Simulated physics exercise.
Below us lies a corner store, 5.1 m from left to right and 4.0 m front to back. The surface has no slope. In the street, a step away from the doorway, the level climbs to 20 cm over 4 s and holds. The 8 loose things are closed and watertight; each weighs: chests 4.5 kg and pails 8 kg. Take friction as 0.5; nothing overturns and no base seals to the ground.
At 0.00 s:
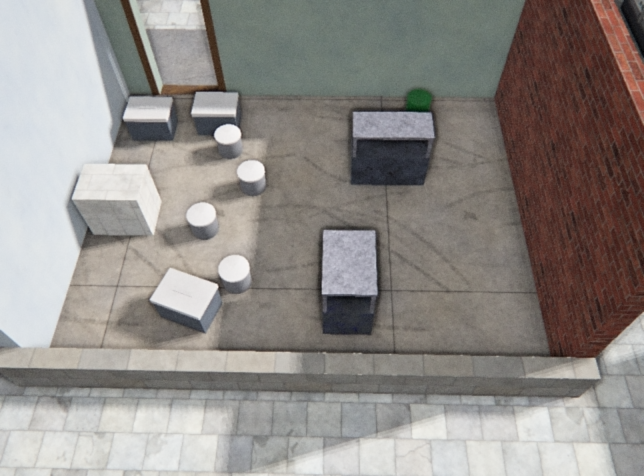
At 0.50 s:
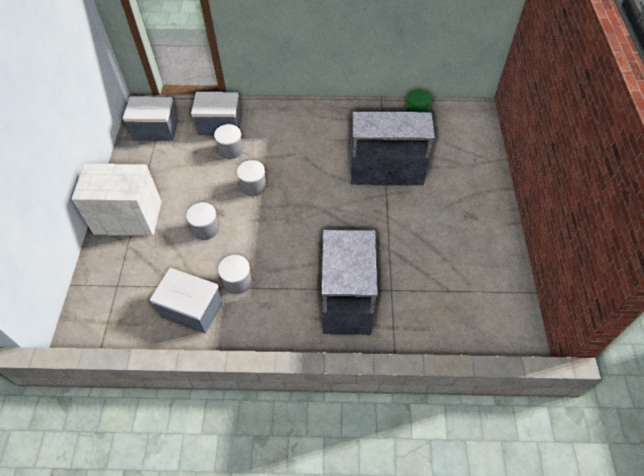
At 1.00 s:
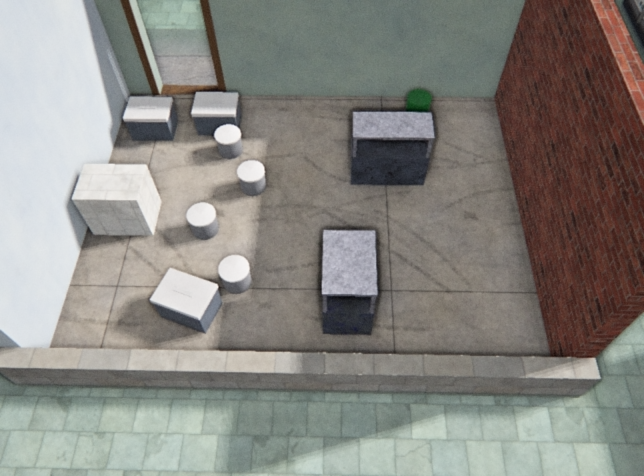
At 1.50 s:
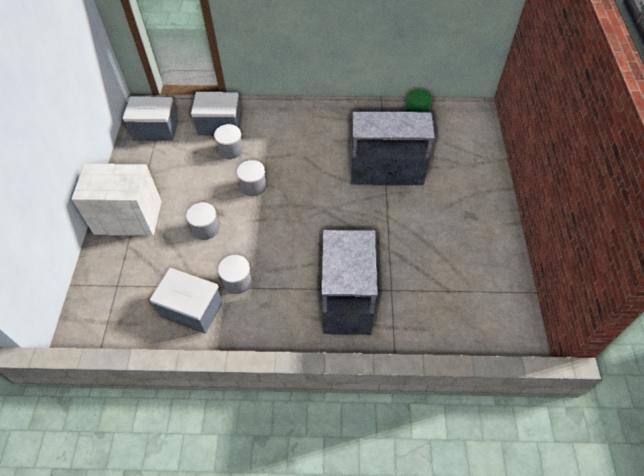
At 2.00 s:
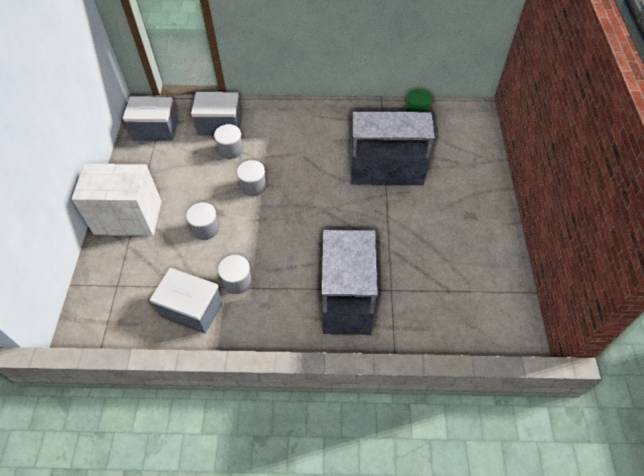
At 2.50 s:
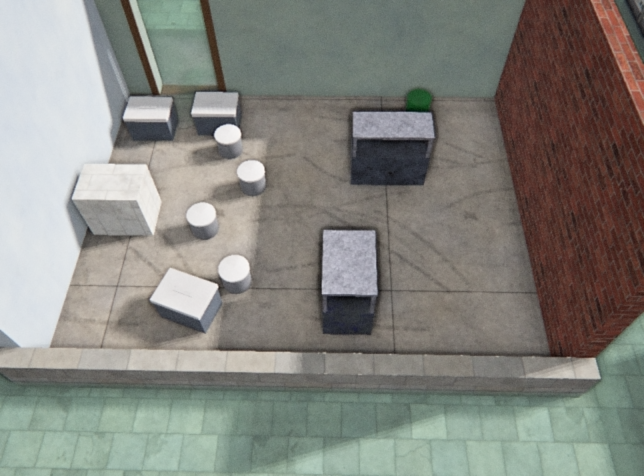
Shallow greenish water spreading over the pale street paving outside a corner store, while the blocks and round stools inside stay still.
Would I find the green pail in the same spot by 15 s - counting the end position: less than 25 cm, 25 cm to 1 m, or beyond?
Green pail holds its place.
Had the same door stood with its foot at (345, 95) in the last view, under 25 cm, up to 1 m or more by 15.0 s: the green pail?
In that case the green pail holds its place.
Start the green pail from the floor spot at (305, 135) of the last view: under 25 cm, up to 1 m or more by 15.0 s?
It barely shifts.
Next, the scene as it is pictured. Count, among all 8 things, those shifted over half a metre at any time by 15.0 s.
That makes 5.
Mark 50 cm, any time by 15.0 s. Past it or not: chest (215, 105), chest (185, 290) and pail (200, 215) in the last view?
In turn: Past it, more, more.
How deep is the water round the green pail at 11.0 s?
About 2 cm.
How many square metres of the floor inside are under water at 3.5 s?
Roughly 2.5 m2.
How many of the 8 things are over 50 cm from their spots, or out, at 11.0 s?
3 of them.
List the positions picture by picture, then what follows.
The green pail at (420, 97) rests on the ground; water covers 0.0 m2; 0 of 8 have shifted, in the first frame.
The green pail at (420, 97), on the bottom; water covers 0.0 m2; 0 of 8 have shifted, in the second frame.
The green pail at (420, 97) rests on the ground; water covers 0.0 m2; 0 of 8 have shifted, in the third frame.
The green pail at (420, 97) rests on the ground; 0.0 m2 under water; 0 of 8 have shifted, in the fourth frame.
The green pail at (420, 97) rests on the ground; water covers 0.0 m2; 0 of 8 have shifted, in the fifth frame.
The green pail at (420, 97) rests on the ground; water covers 0.3 m2; 0 of 8 have shifted, in the sixth frame.
After 3.5 s the green pail is near (420, 97), 0.0 m from its start, aground; 0 afloat.
After 6.8 s the green pail is near (420, 97), 0.0 m from its start, aground; 1 afloat.
After 11.0 s the green pail is near (420, 97), 0.0 m from its start, aground; 2 afloat.
After 15.0 s the green pail is near (420, 97), 0.0 m from its start, aground; 3 afloat.
